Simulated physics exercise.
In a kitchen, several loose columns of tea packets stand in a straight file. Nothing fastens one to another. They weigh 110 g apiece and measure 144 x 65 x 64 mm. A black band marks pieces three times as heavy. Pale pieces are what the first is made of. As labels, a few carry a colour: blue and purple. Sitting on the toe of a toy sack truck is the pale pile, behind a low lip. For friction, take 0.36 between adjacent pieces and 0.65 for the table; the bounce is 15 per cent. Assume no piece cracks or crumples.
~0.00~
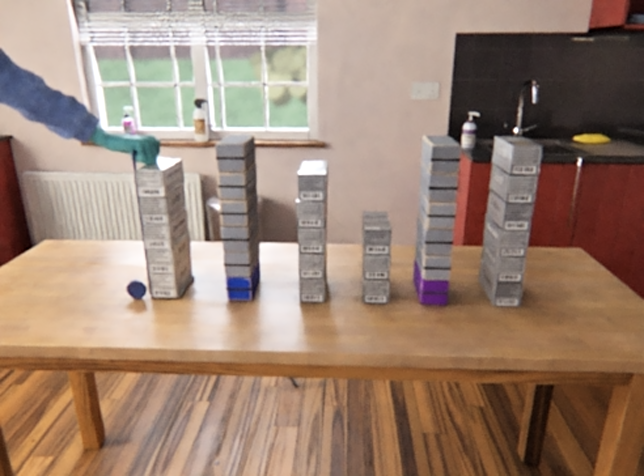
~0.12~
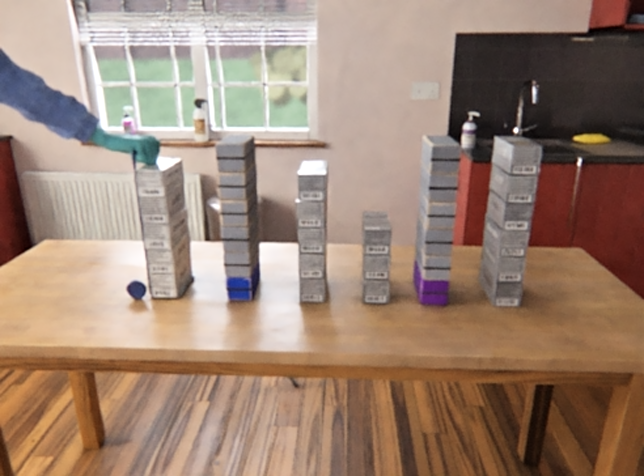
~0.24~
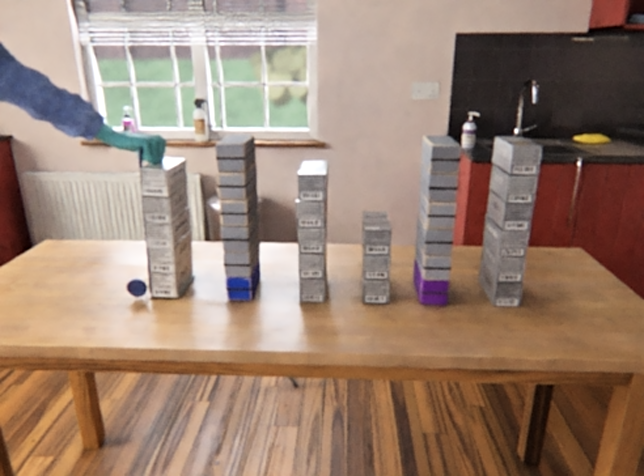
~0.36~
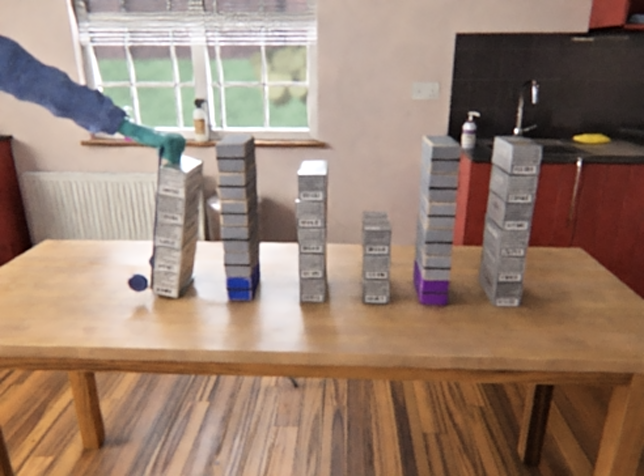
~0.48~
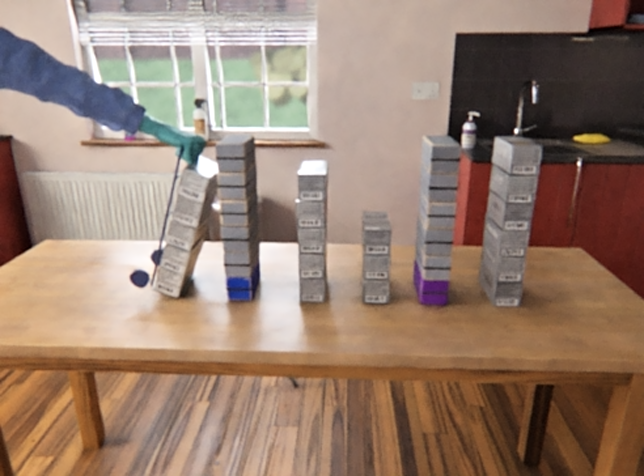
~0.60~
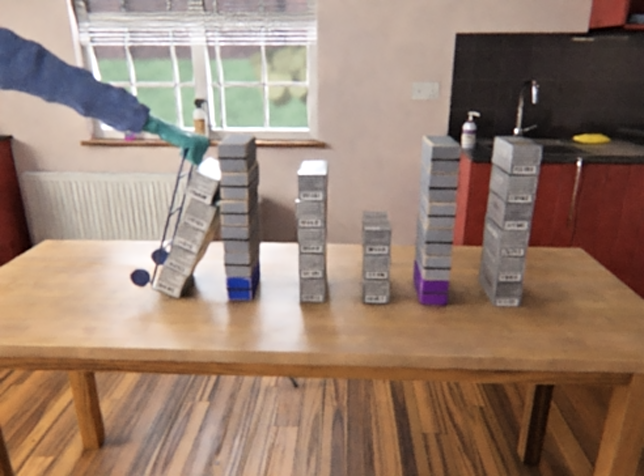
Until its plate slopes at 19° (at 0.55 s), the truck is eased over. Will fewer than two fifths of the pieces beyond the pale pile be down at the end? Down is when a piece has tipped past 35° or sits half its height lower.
Yes.
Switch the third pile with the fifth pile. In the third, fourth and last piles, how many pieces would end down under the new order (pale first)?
Down per pile: Third 0, fourth 0, last 0.
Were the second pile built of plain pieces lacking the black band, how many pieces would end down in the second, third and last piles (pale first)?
Count down, pile by pile - second 6, third 5, last 5.
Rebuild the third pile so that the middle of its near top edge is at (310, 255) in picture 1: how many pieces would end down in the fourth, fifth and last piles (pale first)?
Down by pile: Fourth 0, fifth 0, last 0.
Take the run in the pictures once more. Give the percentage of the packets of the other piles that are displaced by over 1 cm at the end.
Displaced: 0 %.
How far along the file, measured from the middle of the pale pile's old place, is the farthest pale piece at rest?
About 12 cm.
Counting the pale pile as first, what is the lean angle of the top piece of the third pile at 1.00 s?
About 0°.
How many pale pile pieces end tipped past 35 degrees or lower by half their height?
Count: 0.
By 0.70 s, 0 of the pale pile down; none of the 26 other packets down.
By 1.00 s, 0 of the pale pile down; none of the 26 other packets down, 1 disturbed.
When it is over (1.6 s), 0 of the pale pile down; none of the 26 other packets down, 1 disturbed; blue packet unmoved; purple packet unmoved. That is 0 per cent. In pixels of the last frame, middles, blue packet near (244, 277), purple packet near (430, 281).
